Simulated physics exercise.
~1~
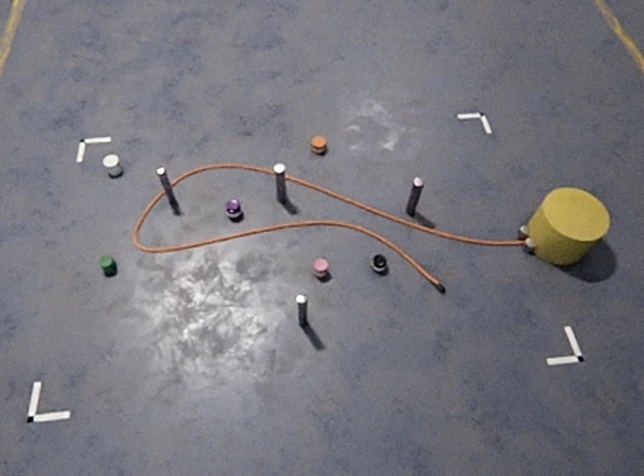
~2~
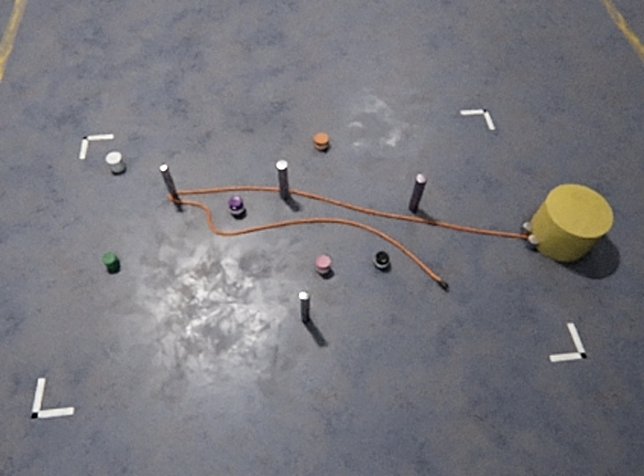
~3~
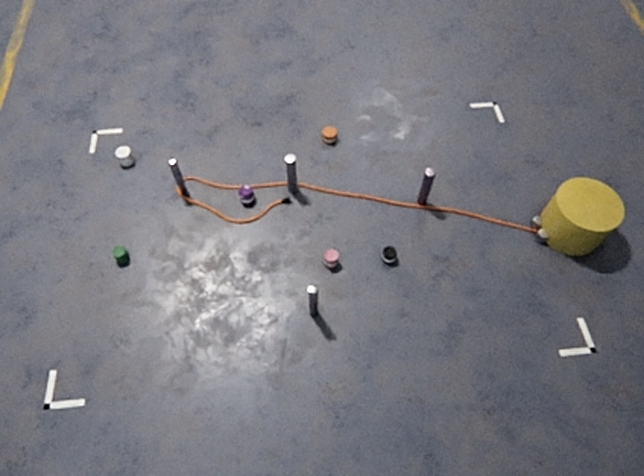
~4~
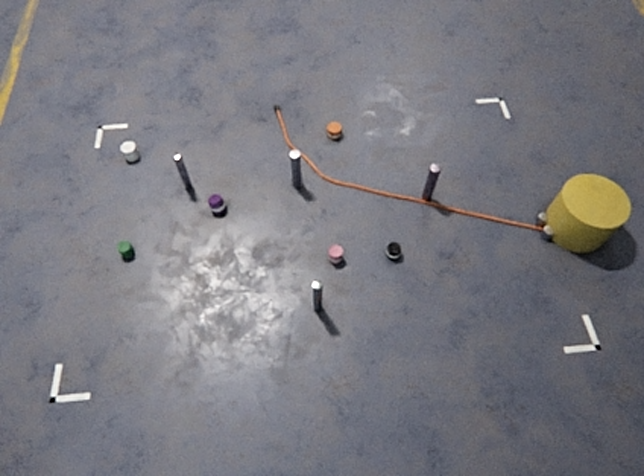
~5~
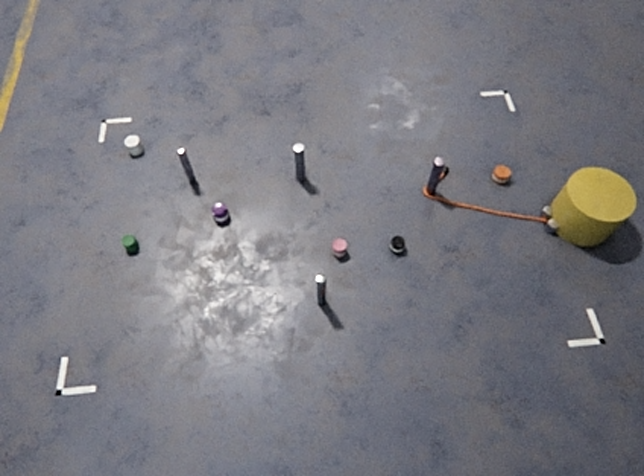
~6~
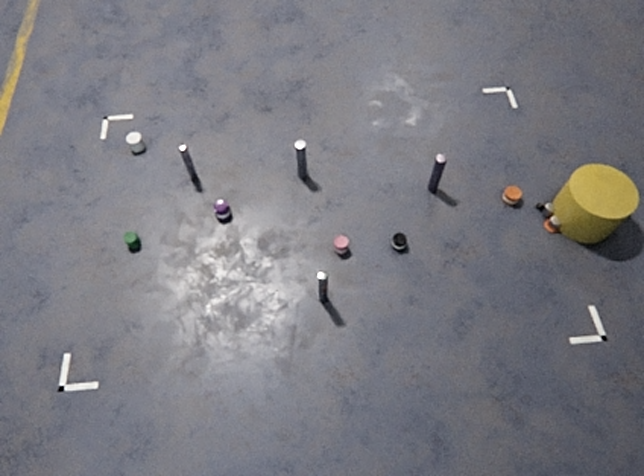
An orange cord retracts into a yellow drum, shifting a purple jar and dragging an orange canister right.
